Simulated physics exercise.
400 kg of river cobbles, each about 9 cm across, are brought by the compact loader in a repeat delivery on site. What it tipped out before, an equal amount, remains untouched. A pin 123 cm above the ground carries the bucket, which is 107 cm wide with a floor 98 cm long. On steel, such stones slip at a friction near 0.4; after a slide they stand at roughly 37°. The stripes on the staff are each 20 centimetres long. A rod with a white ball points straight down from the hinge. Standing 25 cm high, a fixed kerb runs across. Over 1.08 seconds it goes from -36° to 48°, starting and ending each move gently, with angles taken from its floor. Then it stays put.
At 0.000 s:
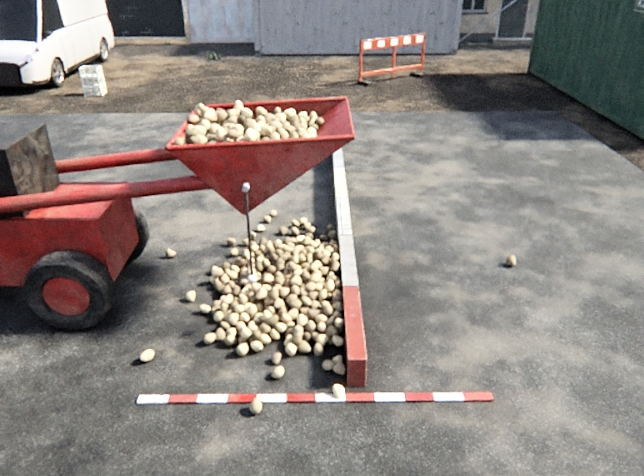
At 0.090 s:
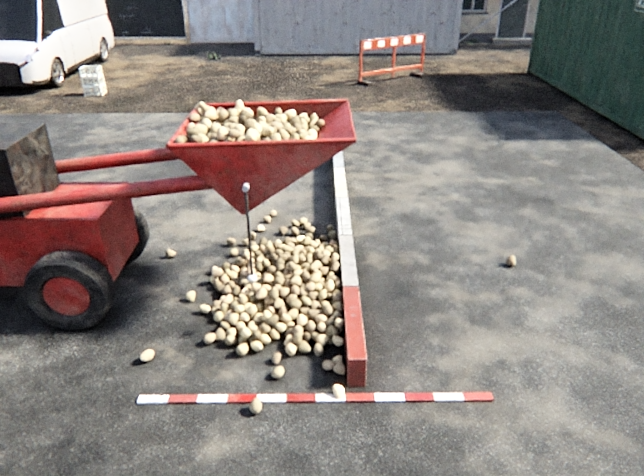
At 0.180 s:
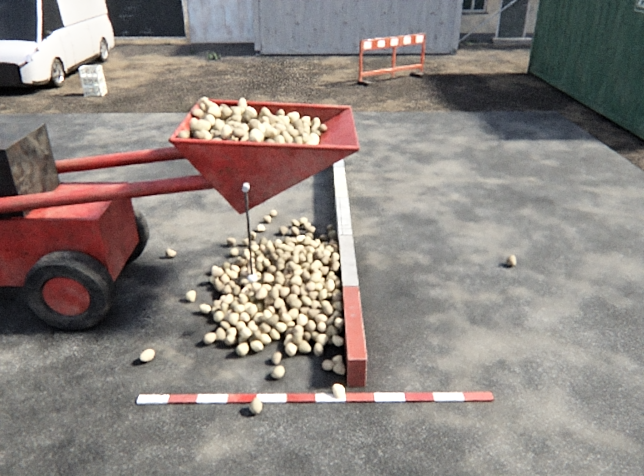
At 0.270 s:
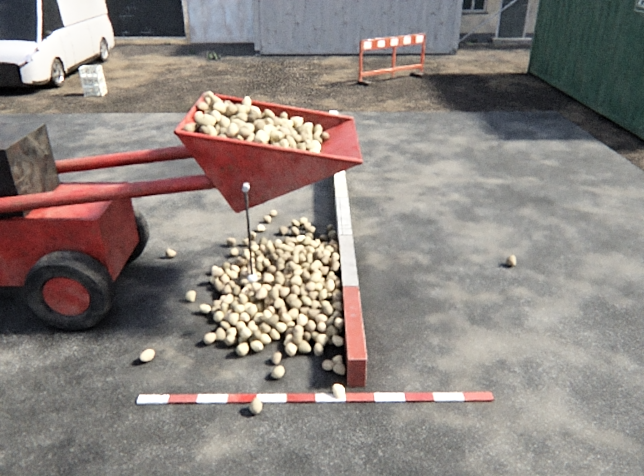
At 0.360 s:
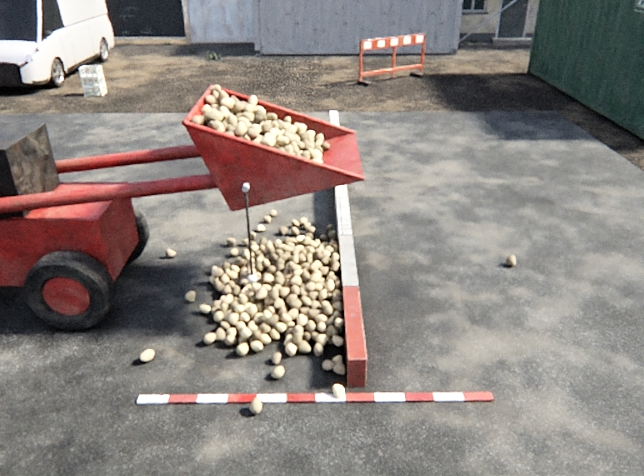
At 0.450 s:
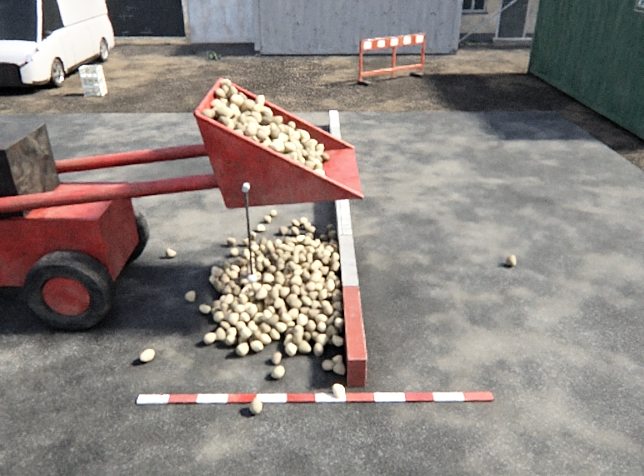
In a paved yard, a red machine on the left holds a bucket heaped with pale, rounded stones above a pile lying against a low red-and-white kerb. The bucket slowly tilts, its left side rising and its right lip lowering, while the stones inside shift slightly and stay in it.
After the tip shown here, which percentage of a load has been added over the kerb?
Roughly 44 out of 100.
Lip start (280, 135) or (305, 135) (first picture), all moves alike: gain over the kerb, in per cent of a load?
5 %, then 10 %.
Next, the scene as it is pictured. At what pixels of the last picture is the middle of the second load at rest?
(346, 280).
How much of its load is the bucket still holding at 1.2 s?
Around 40 in a hundred.
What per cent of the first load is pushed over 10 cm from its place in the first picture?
Close to 0 in a hundred of them.
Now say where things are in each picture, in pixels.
In the first picture, lip at (355, 137), floor tilted -36°, highest stones at (219, 115). The earlier load is highest near (292, 275), 23 cm above ground level, 100 % on this side of the kerb.
In the second picture, the bucket is at -34°, its lip at (356, 140); the top of the load is at (220, 114); the stones move at 0.2 m/s on average.
In the third picture, lip at (359, 149), floor tilted -30°, highest stones at (217, 111); the stones move at 0.3 m/s on average.
In the fourth picture, the bucket is at -23°, its lip at (362, 162); the top of the load is at (214, 105); the stones move at 0.4 m/s on average.
In the fifth picture, lip at (364, 179), floor tilted -14°, highest stones at (221, 99); the stones move at 0.5 m/s on average.
In the sixth picture, the bucket is at -4°, its lip at (362, 197); the top of the load is at (227, 95); the stones move at 0.5 m/s on average.
After 0.8 s the floor is at 35°; in per cent of one load, 100 in the bucket, 100 on this side of the kerb; the foremost stones are at (360, 279).
After 1.2 s the floor is at 48°; in per cent of one load, 41 in the bucket, 149 on this side of the kerb, 10 over the kerb; the foremost stones are at (403, 268).
After 1.5 s the floor is at 48°; in per cent of one load, 4 in the bucket, 159 on this side of the kerb, 36 over the kerb; the foremost stones are at (463, 265).
After 4.2 s the floor is at 48°; in per cent of one load, 0 in the bucket, 155 on this side of the kerb, 45 over the kerb; the foremost stones are at (552, 257). Net gain over the kerb, 44.
